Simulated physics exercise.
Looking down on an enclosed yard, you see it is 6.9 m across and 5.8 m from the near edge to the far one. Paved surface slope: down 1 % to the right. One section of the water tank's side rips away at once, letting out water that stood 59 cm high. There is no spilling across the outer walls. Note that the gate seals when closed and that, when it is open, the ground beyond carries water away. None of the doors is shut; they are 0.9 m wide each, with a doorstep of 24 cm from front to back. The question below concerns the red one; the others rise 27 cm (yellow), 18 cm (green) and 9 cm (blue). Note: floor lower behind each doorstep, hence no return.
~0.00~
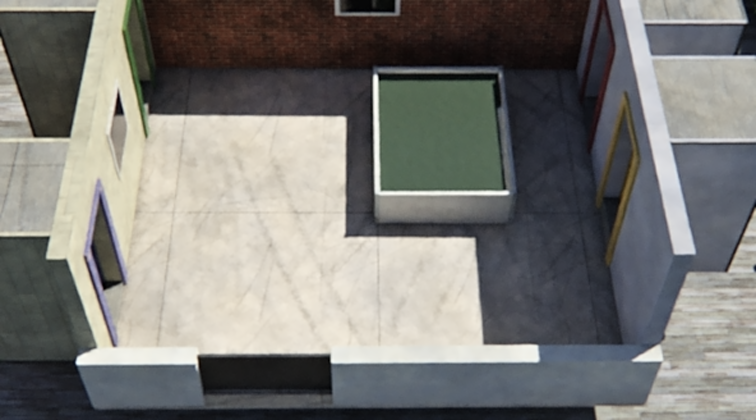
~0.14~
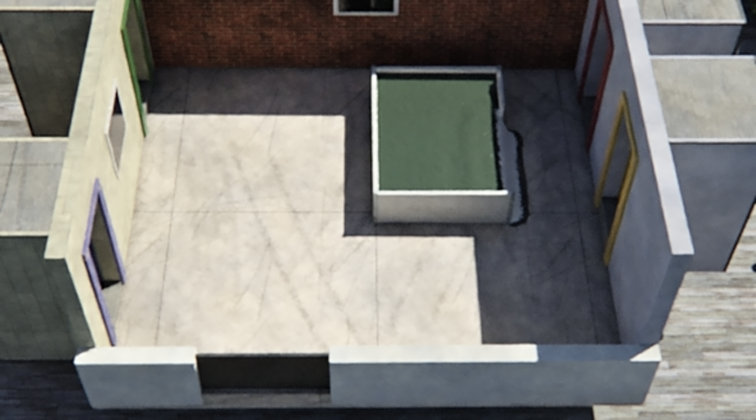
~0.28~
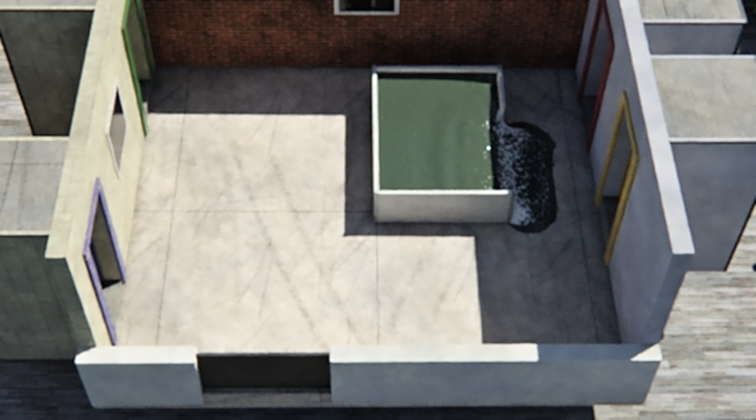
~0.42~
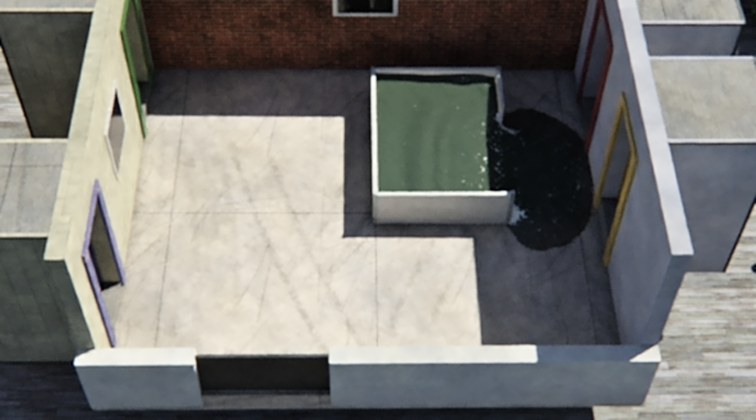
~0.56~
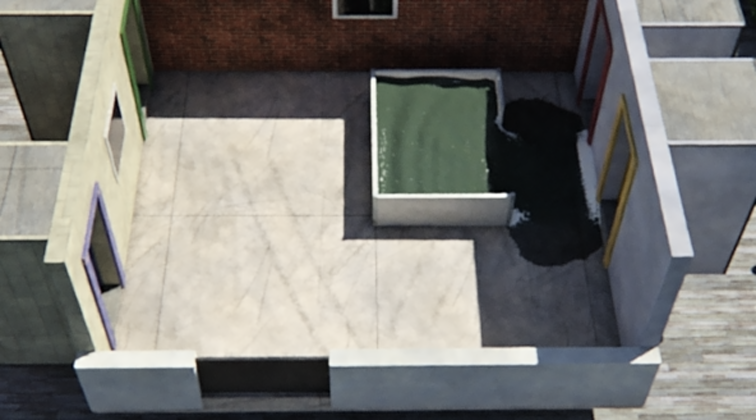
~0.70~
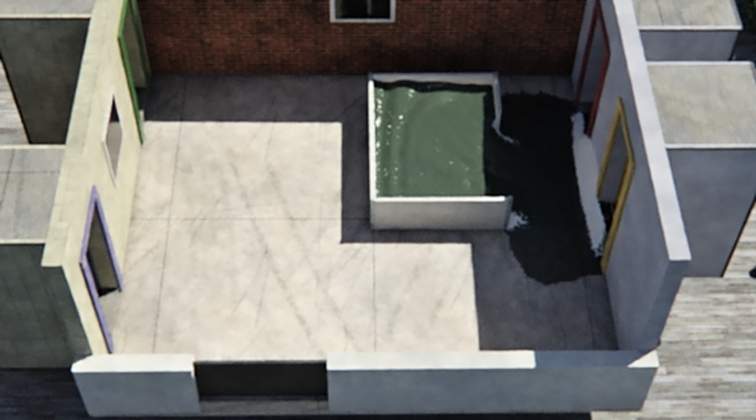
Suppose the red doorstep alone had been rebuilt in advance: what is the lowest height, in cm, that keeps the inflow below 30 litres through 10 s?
About 23 cm.
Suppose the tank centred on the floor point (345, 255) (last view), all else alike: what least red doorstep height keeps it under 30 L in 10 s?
In that case about 11.0 cm.
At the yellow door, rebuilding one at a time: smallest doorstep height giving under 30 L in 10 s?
Yellow: 30 cm.
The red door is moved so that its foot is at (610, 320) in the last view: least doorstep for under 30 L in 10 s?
It needs about 12.0 cm.
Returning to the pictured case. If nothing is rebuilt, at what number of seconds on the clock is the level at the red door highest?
I'd guess close to 1.4 seconds.
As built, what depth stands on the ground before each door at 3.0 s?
Lab note, depth in cm: Yellow 25; green 0; red 19; blue 0.
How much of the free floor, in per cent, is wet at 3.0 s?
I'd say near 35 percent.
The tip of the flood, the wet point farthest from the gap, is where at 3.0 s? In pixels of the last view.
At about (325, 385).
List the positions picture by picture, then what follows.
Still water, 59 cm deep, in the water tank at (442, 131); the red door at (596, 80) is dry, in the first frame.
Water pours out at (503, 165) and has run 0.3 m, to (524, 211); about 11 cm deep outside, 59 cm at the back, in the second frame.
The front is at (548, 150), 0.8 m from the gap at (503, 167); 1.3 m2 of floor is wet, 59 cm left at the back, in the third frame.
Water pours out at (502, 168) and has run 1.3 m, to (583, 160); about 9 cm deep outside, 59 cm at the back, in the fourth frame.
Water pours out at (502, 171) and has run 1.5 m, to (594, 140); about 9 cm deep outside, 54 cm at the back, in the fifth frame.
The front is at (601, 267), 1.5 m from the gap at (500, 174); 3.9 m2 of floor is wet, 50 cm left at the back; water is at the red door at (591, 86), in the sixth frame.
After 1.4 s water covers 15 % of the floor, deepest (48 cm) near (578, 196); 28 cm at the red door, 16 litres in over its 18 cm doorstep.
After 3.0 s water covers 35 % of the floor, deepest (35 cm) near (619, 372); 19 cm at the red door, 55 litres in over its 18 cm doorstep.
After 10.0 s water covers 100 % of the floor, deepest (12 cm) near (363, 205); 8 cm at the red door, 60 litres in over its 18 cm doorstep.
At the red door as built, the water arrived by 0.6 s and peaked near 28 cm at 1.4 s.
With a doorstep of 20.5 cm, 45 litres would have come in within the 10 s; with 28 cm, 12 litres. So under 30 litres takes about 23 cm.
